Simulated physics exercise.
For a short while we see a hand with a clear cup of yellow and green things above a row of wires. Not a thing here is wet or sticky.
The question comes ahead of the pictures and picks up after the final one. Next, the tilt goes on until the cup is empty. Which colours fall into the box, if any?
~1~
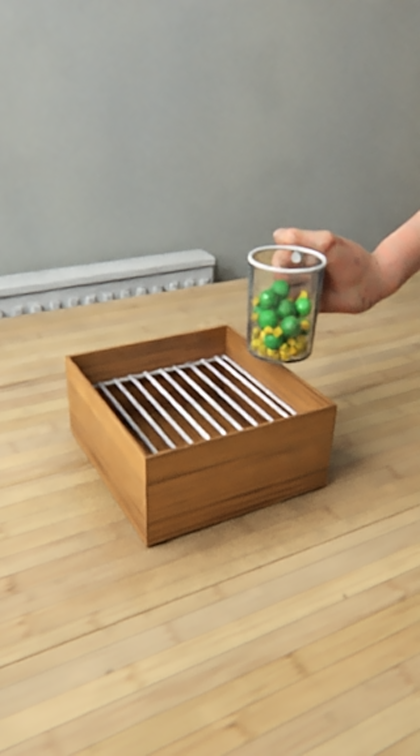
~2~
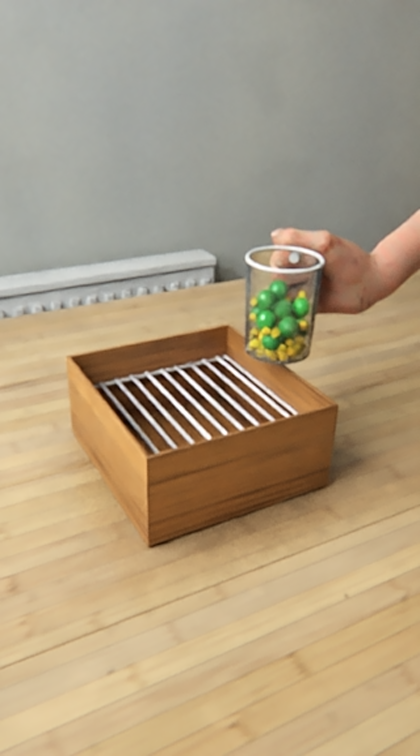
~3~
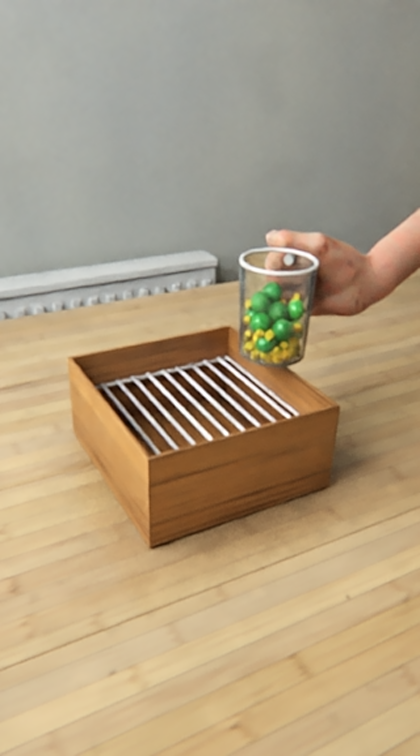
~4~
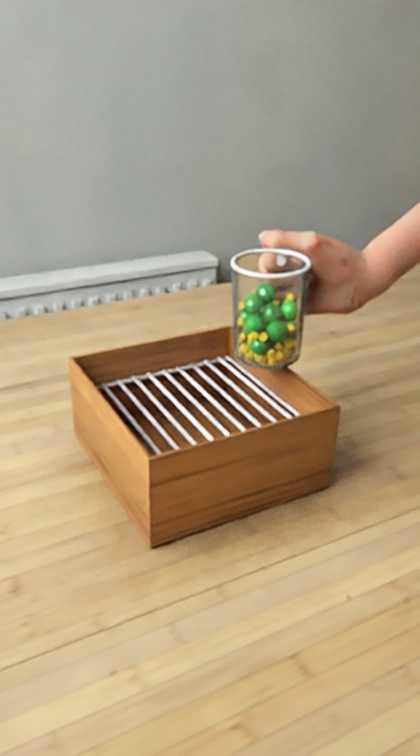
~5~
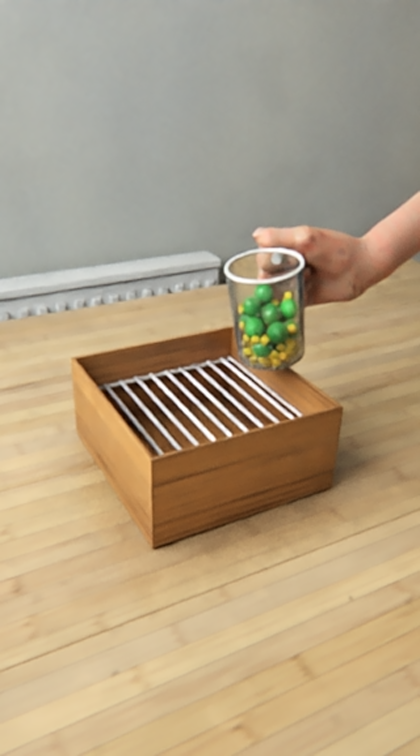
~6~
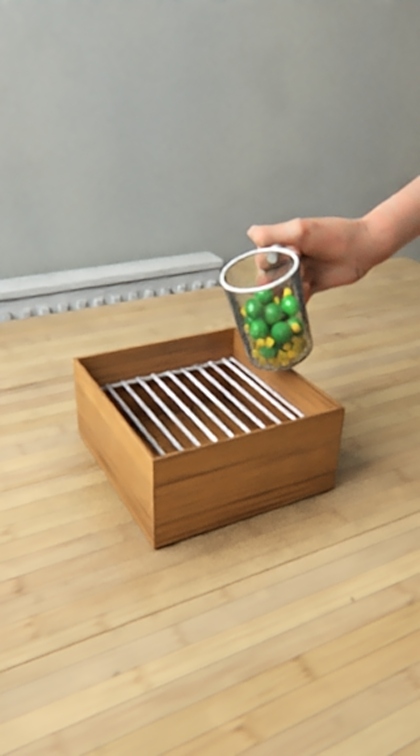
As for the yellow ones, they slip past the grid, and the green ones sit on the grille.
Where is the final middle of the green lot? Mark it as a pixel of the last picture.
Settled position: Approx. (188, 405).
Then, 0.49 s past the last view, yellow ones, all in the cup; green ones, all in the cup.
Then, 0.92 s past the last view, yellow ones, nearly all in the cup, a stray few on or over the wires; green ones, most in the cup, a small part on or over the wires.
Then, 1.28 s past the last view, yellow ones, a small part in the cup, about two thirds on or over the wires, about a third under the rack; green ones, all on or over the wires.
Finally, yellow ones, all under the rack; green ones, all on the wires, none under the rack.
